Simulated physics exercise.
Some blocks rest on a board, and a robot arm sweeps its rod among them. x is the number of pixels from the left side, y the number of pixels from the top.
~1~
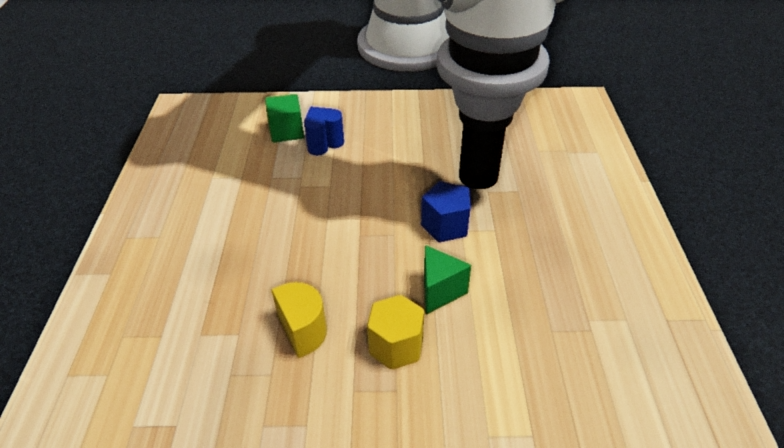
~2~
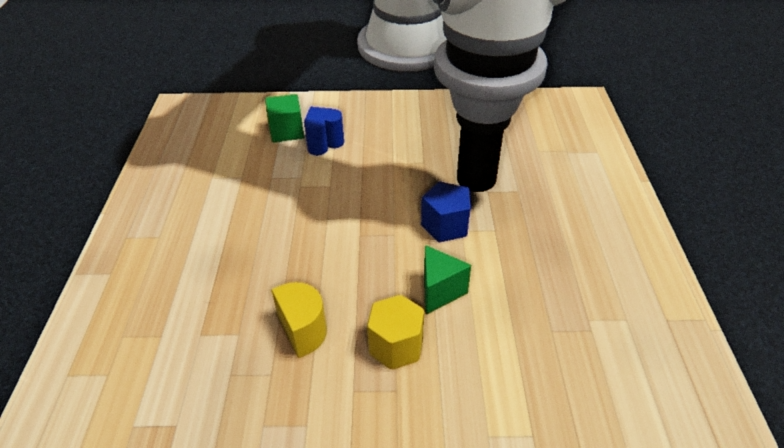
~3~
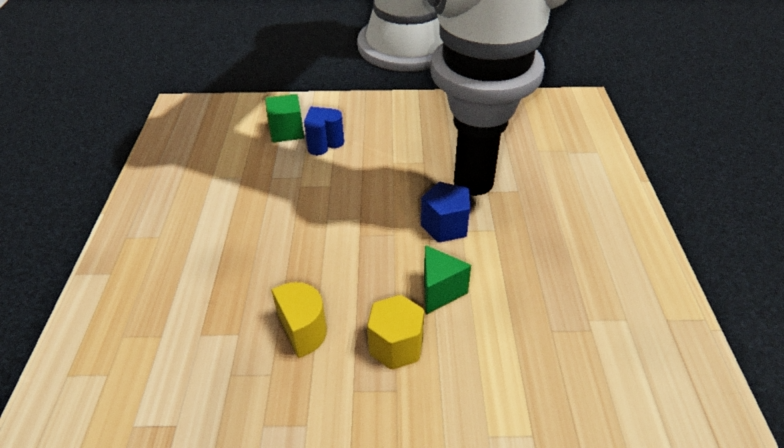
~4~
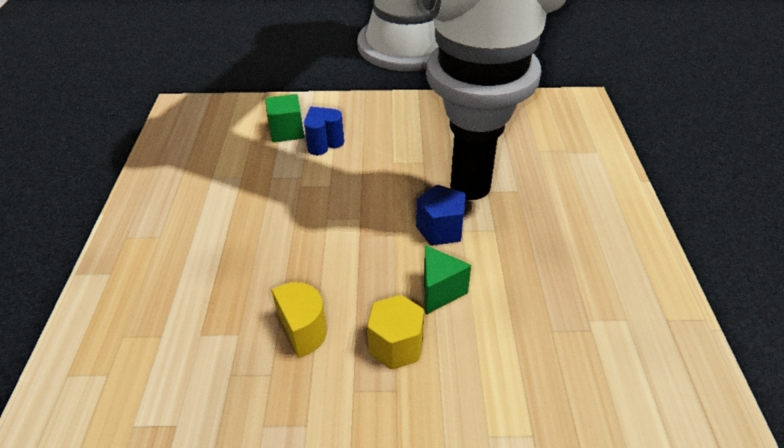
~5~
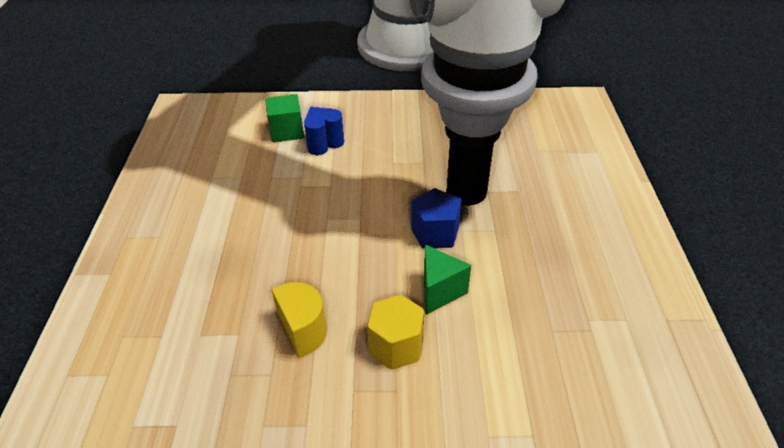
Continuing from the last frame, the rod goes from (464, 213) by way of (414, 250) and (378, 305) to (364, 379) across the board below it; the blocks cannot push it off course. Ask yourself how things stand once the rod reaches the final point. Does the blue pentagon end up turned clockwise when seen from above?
My answer is yes.
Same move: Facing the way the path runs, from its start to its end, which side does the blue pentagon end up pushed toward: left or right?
Out to the right.
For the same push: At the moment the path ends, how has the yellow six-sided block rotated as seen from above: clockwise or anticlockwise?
It rotates counterclockwise.
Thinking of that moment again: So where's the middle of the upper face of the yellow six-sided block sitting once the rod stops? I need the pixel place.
My best guess is (416, 373).
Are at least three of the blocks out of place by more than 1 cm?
No.
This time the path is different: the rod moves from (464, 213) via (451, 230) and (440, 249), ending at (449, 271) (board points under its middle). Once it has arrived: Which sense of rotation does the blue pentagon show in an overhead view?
Looking from above, the answer is clockwise.
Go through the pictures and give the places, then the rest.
In the first frame, rod tip (478, 177); block tops, yellow six-sided block (396, 317); blue pentagon (448, 197); green triangular block (442, 265).
In the second frame, rod (476, 180); blocks unchanged.
In the third frame, rod (474, 183); blocks unchanged.
In the fourth frame, rod (470, 187); blue pentagon (443, 200).
In the fifth frame, rod (467, 192); yellow six-sided block (396, 317); blue pentagon (437, 204); green triangular block (442, 265).
On the path given first. One third of the way, rod (413, 231); blue pentagon (373, 237), turned 30° clockwise.
Two thirds of the way, rod (377, 287); blue pentagon (334, 260), turned 75° clockwise.
At the end, rod (363, 360); yellow six-sided block (416, 373), turned 75° anticlockwise; blue pentagon (334, 260), turned 75° clockwise; green triangular block in place.
